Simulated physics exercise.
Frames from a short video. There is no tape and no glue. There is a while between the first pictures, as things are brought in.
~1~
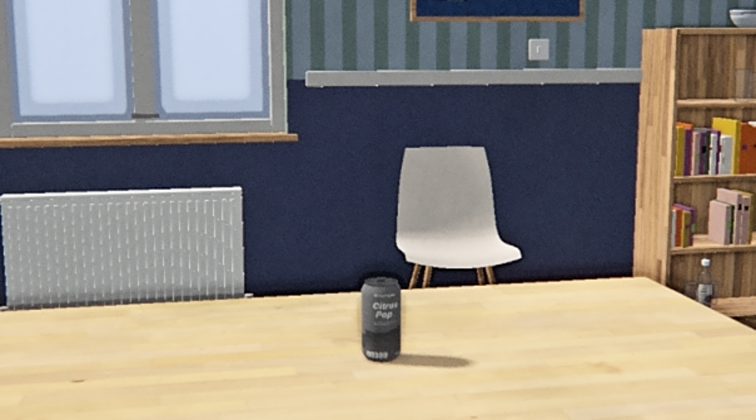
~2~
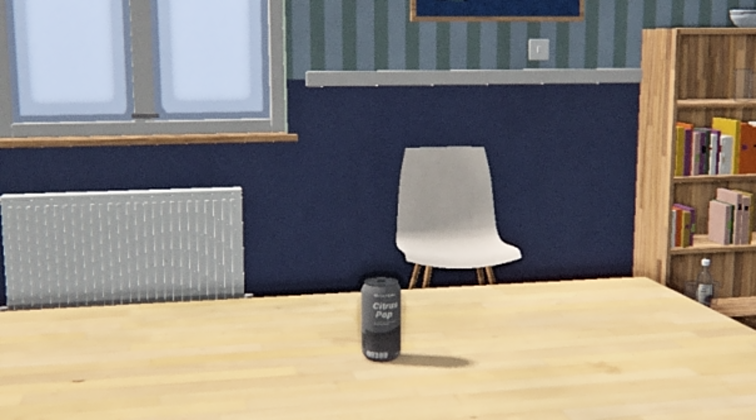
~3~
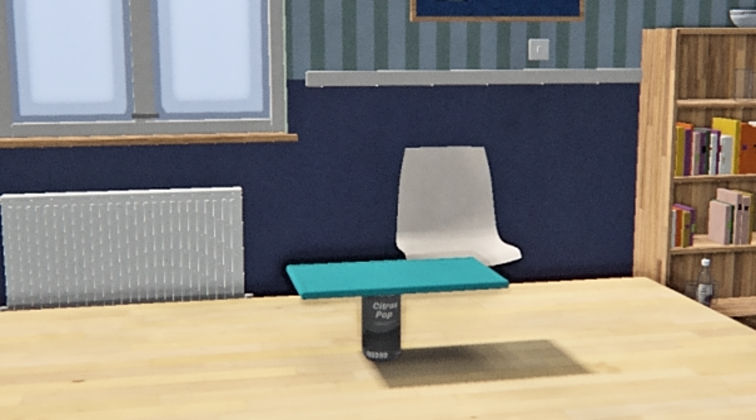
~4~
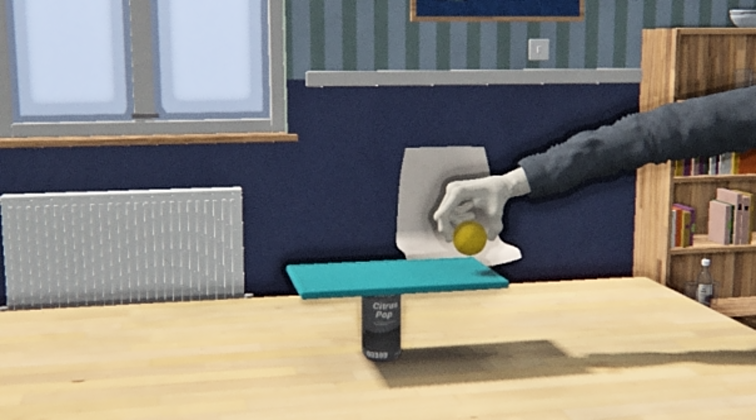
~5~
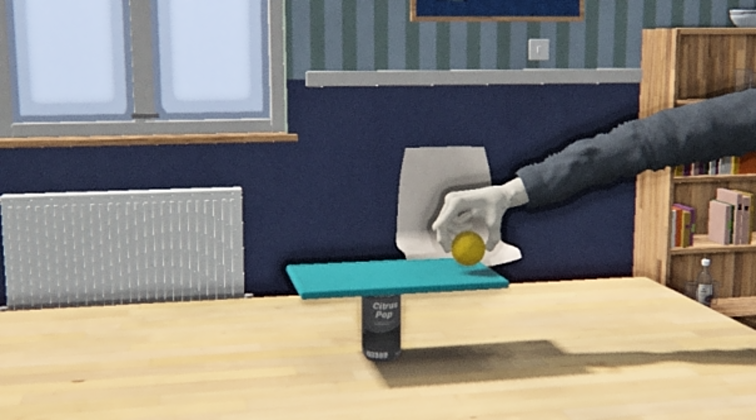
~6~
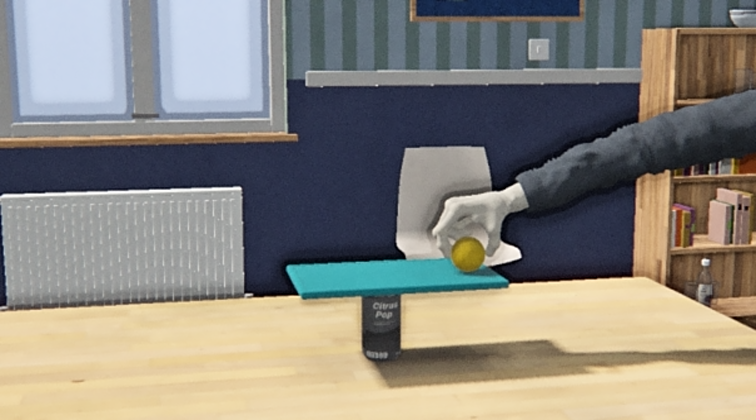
Dining room with a turquoise lid appearing on top of a dark can, then a hand lowering a yellow lemon onto its right side.
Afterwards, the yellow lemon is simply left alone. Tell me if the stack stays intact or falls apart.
The stack falls apart.
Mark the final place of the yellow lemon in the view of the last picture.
Roughly pixel (593, 332) in the last picture.
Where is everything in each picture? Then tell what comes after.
In the first picture, the last thing is not in view yet.
In the second picture, the last thing is not in view yet.
In the third picture, the last thing is not in view yet; turquoise lid (394, 277).
In the fourth picture, still above its spot; yellow lemon (470, 238); turquoise lid (394, 277).
In the fifth picture, still above its spot; yellow lemon (468, 248); turquoise lid (394, 277).
In the sixth picture, in place under the hand; yellow lemon (468, 254); turquoise lid (394, 277).
Then, 0.30 s past the last view, yellow lemon now fallen; turquoise lid rocked 33° from its first pose.
Then, 0.50 s past the last view, turquoise lid rocked 46° from its first pose.
Then, 0.70 s past the last view, turquoise lid now fallen.
Then, 0.90 s past the last view, things are still on the move.
Finally, fallen, turquoise lid and yellow lemon; grey can still in place. Final places as the last picture's camera would see them, yellow lemon near (593, 333). The stack gives way.
